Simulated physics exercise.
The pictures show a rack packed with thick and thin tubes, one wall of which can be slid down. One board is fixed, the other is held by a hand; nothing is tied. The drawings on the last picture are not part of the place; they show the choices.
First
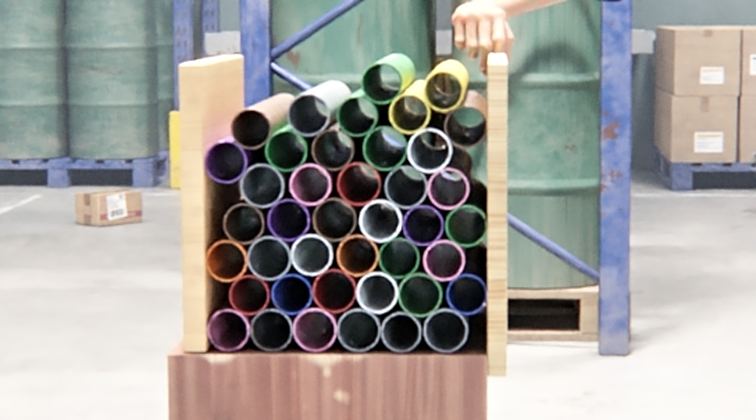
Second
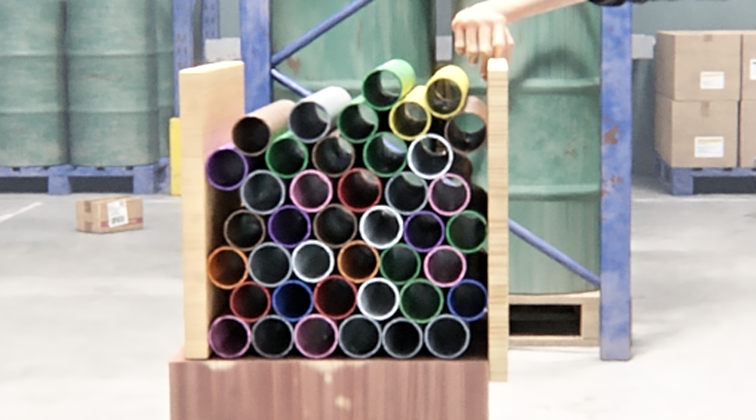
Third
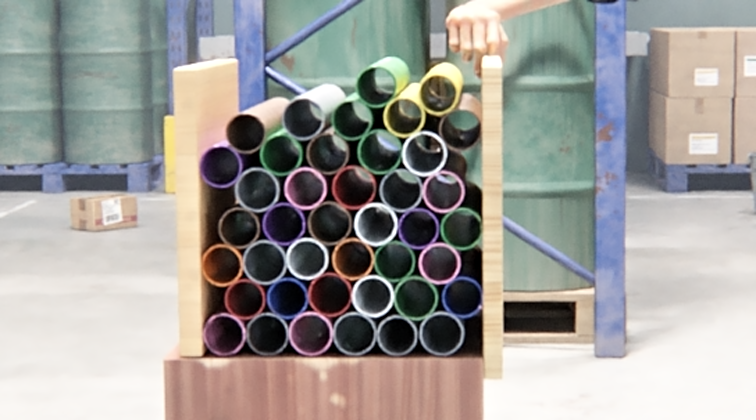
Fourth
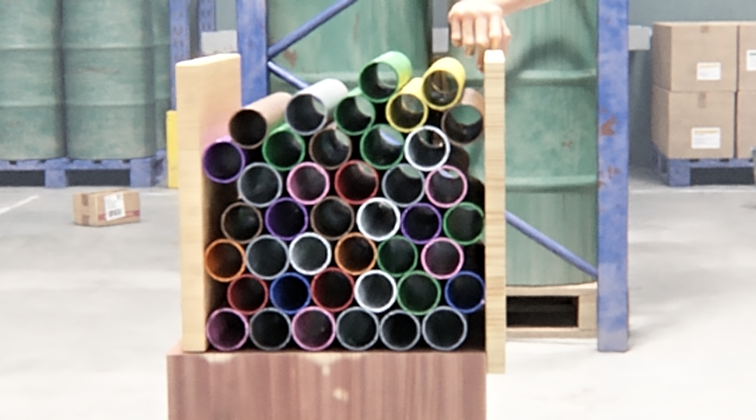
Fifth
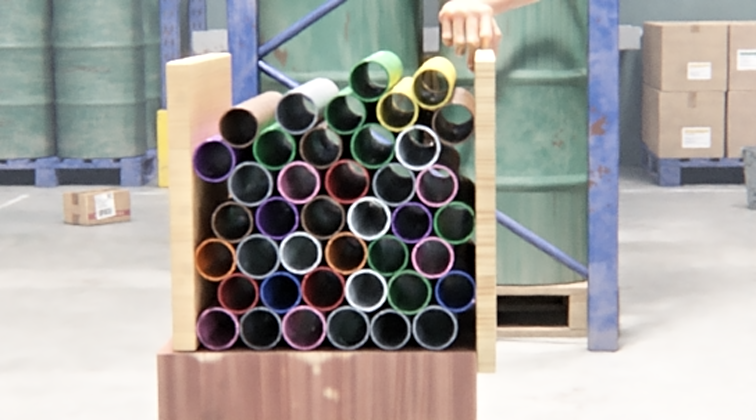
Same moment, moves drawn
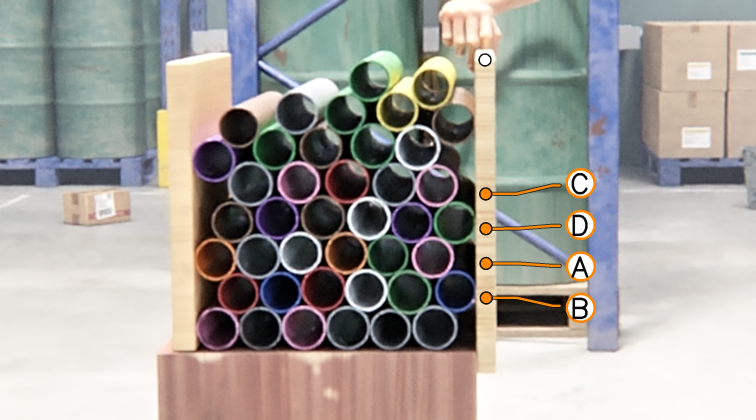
Colourful tubes stacked between wooden boards staying in place while a hand rests atop the right board, the view shifting slightly.
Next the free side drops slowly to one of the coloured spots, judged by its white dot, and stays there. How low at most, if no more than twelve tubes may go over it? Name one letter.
At most to B.
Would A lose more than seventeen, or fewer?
It loses fewer than seventeen.
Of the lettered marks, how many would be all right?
Four of them.
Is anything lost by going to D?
At D: Yes.
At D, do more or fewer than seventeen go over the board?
Fewer than seventeen.
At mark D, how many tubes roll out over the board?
It comes to two.
On the marked copy, A at (486, 263); B at (486, 298); C at (486, 194); D at (486, 229); the white dot at (485, 60).
With B. Early on, top of the board (476, 160).
Further on, top of the board (476, 268).
At the end, top of the board (476, 297), about seven out over the board.
As for the rest, A about five out over the board; C two out over the board; D two out over the board.
